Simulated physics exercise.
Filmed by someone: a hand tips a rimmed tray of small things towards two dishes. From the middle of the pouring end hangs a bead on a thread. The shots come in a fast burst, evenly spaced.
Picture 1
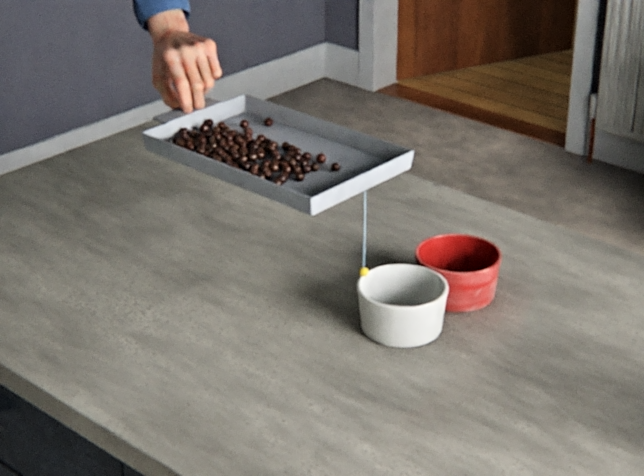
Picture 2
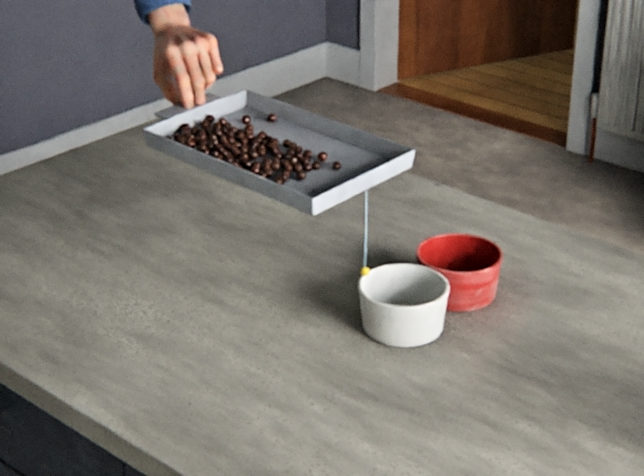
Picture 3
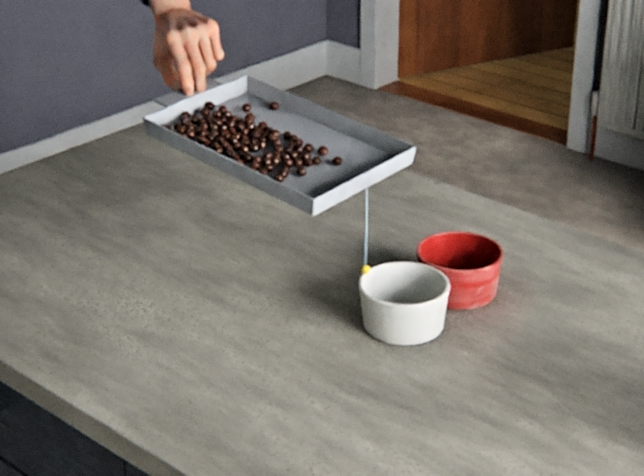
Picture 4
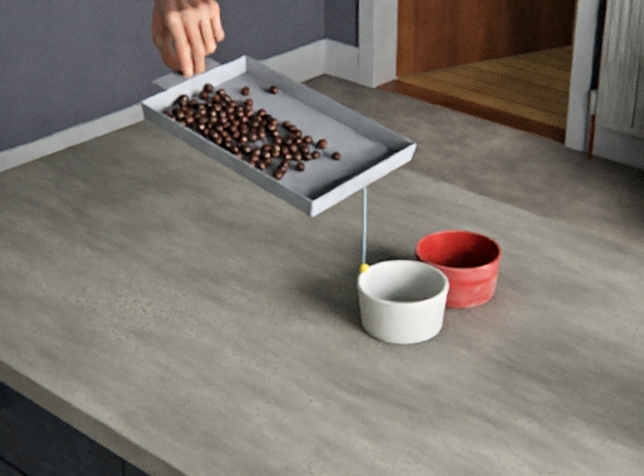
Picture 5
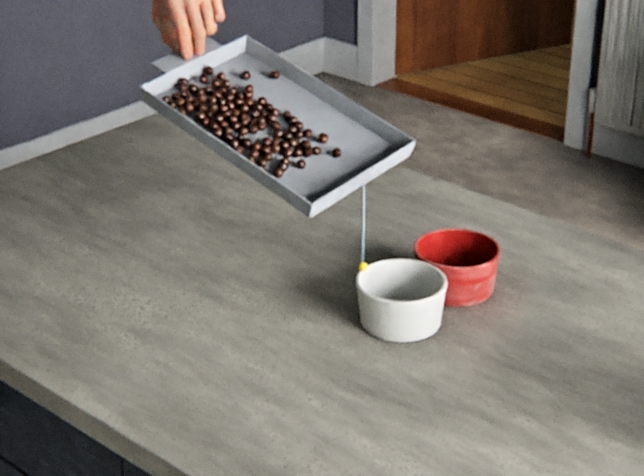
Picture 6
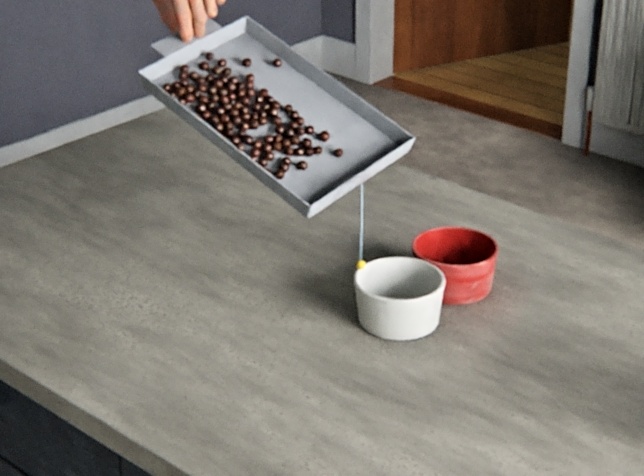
On a grey countertop, a hand held a rimmed tray of small brown balls near a white dish and a red one, then raised its handle end, tilting it steadily as the balls shifted slightly.
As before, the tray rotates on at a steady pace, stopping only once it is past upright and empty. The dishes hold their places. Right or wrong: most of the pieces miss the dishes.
Right.
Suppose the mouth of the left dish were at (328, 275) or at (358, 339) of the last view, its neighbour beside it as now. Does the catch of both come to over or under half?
Result, first setup: The minor share; second setup: The minor share.
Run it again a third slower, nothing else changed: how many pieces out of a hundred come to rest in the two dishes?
Roughly 0 percent.
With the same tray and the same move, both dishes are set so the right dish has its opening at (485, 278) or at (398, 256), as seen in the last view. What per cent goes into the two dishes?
You'd end up with around 0 per cent and then around 40 per cent.
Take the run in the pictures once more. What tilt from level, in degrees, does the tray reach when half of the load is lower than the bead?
The angle is around 100°.
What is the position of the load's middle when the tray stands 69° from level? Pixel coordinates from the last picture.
About (318, 193).
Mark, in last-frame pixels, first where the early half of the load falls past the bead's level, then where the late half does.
Starting near (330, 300), moving on to near (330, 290).
Just after the last frame, tray tipped steeply; the larger part on the tray; about a tenth outside both; about a tenth in the air.
A moment on, tray tipped past a quarter turn; about a tenth on the tray; roughly two thirds outside both; roughly a quarter in the air.
Further on, tray tipped past a quarter turn; every one outside both.
When it is over, tray tipped past a quarter turn; not one in the left dish; not one in the right dish; every one outside both.
